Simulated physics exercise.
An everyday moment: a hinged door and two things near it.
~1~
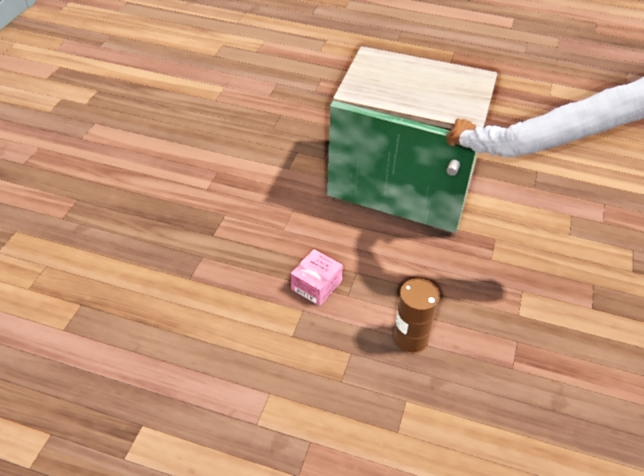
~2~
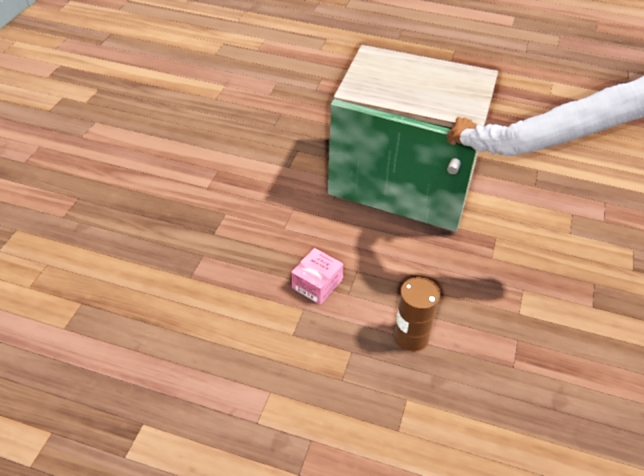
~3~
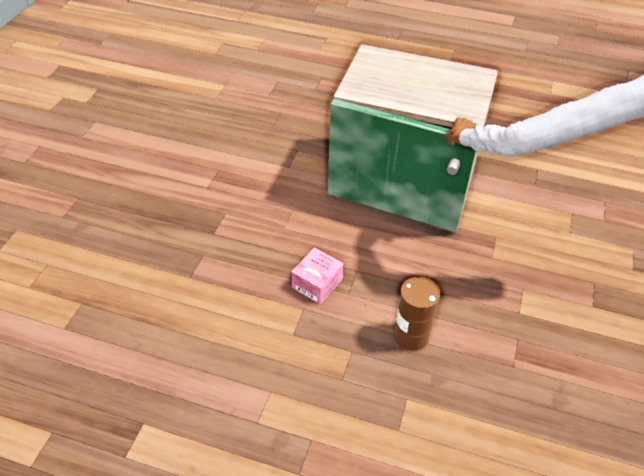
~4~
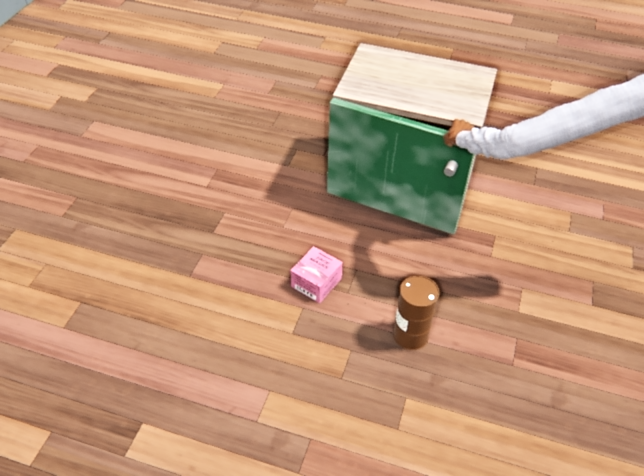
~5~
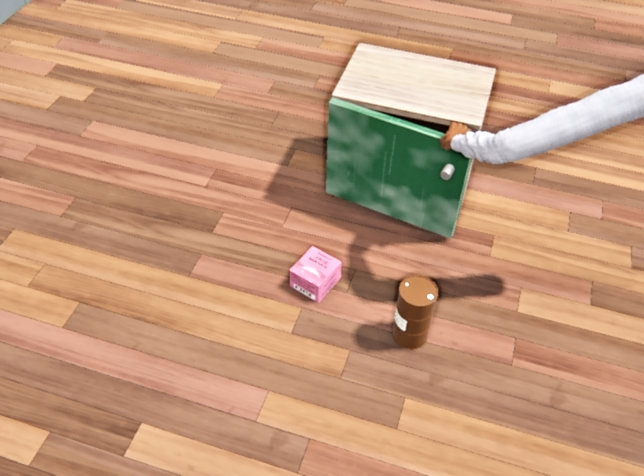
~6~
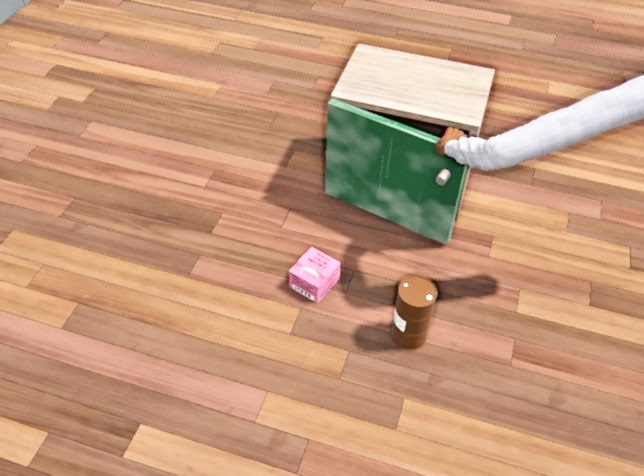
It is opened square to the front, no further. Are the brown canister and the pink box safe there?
In the end the brown canister escapes contact, the pink box gets knocked.
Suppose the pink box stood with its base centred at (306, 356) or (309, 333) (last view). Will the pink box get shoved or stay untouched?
The pink box escapes contact; is left alone.
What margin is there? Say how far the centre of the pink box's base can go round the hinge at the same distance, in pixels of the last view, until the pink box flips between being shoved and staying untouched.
About 44 pixels left.
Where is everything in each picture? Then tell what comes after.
In the first picture, door 4° open; brown canister (415, 317); pink box (317, 277); door (395, 173).
In the second picture, door 4° open; pink box (317, 276); door (396, 172).
In the third picture, door 5° open; brown canister (416, 315); door (396, 172).
In the fourth picture, door 7° open; pink box (317, 275); door (394, 172).
In the fifth picture, door 9° open; brown canister (414, 314); door (391, 174).
In the sixth picture, door 13° open; brown canister (413, 314); pink box (315, 275); door (388, 177).
Then, 1.72 s later than the last frame, door 71° open; brown canister at rest near (413, 314); pink box shifted a little near (302, 277).
Then, 1.98 s later than the last frame, door 80° open; brown canister at rest near (413, 314); pink box shifted about its own width near (286, 278).
Then, 2.14 s later than the last frame, door 85° open; brown canister at rest near (413, 314); pink box shifted about its own width near (276, 278).
When it is over, the brown canister stays untouched, near (413, 314); the pink box gets shoved, near (266, 275).
